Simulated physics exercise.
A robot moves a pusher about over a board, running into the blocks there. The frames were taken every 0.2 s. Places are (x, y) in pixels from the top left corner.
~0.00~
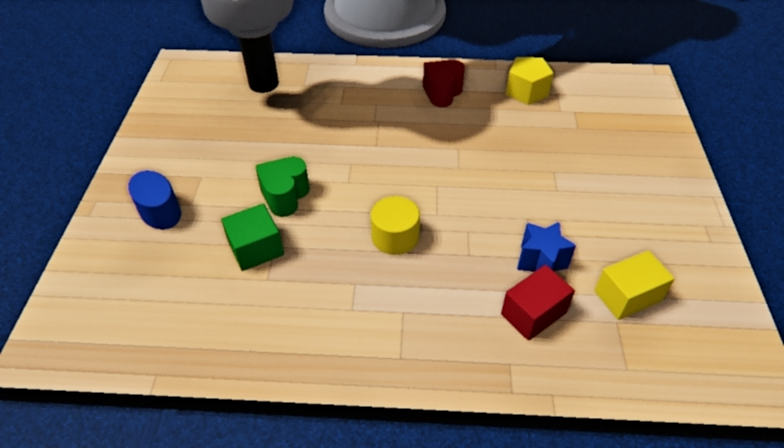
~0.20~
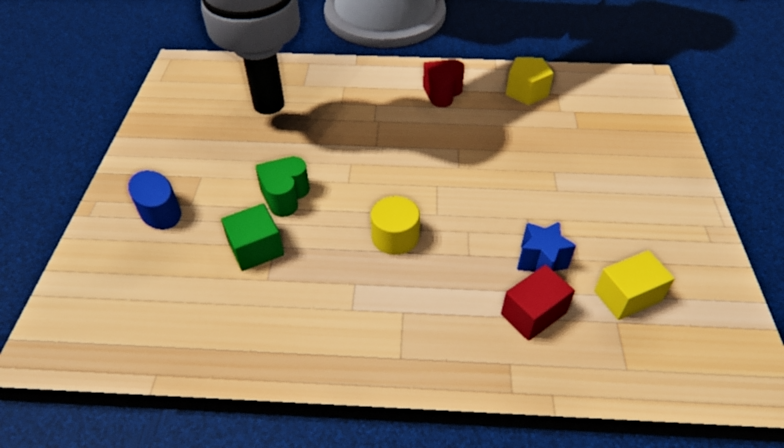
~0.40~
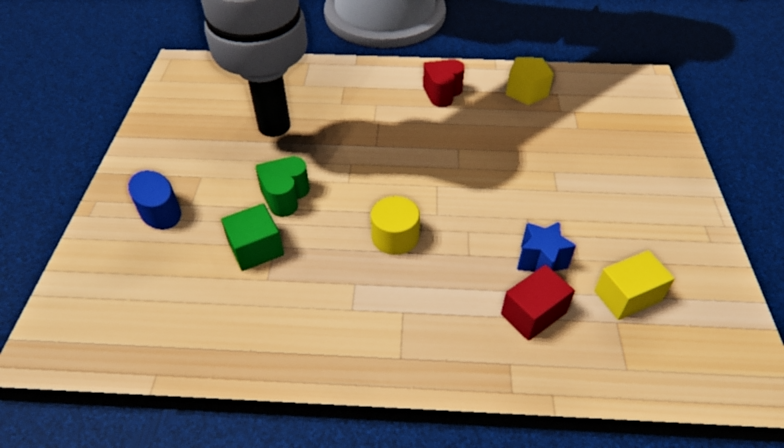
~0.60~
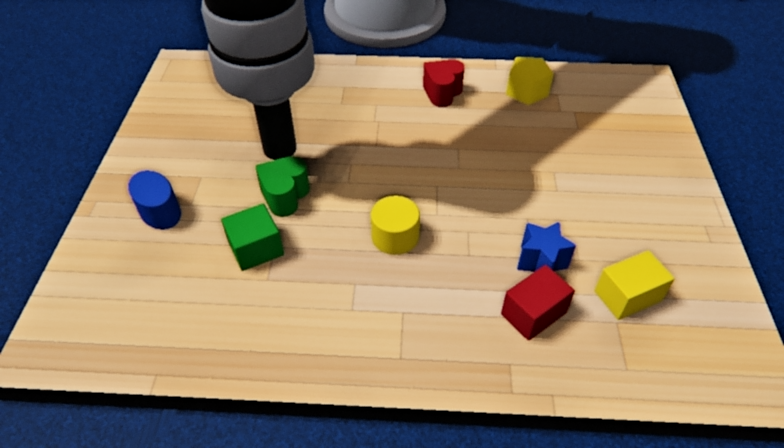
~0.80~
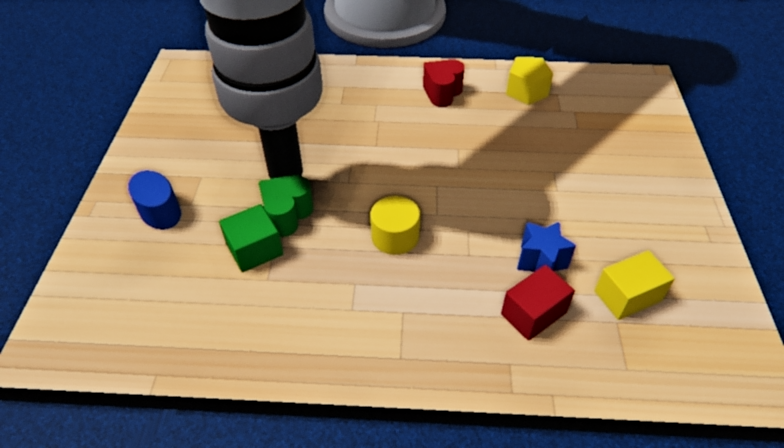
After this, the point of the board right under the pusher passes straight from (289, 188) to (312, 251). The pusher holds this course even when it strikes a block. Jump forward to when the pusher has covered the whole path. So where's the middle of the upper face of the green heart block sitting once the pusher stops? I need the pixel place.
It is at (296, 261).
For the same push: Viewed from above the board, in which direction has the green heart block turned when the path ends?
Rotation: Clockwise.
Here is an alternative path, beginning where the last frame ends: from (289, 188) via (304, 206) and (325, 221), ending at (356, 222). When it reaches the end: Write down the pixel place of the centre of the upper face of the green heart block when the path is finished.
By then it is at (301, 225).
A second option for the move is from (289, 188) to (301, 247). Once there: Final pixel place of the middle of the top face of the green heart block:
The answer is (294, 257).
The first path, step by step. Halfway along, pusher at (298, 204); green four-sided block at (244, 228); green heart block at (294, 226).
At the end, pusher at (310, 236); green four-sided block at (244, 228); green heart block at (296, 261), turned 30° clockwise; yellow cylinder not moved.
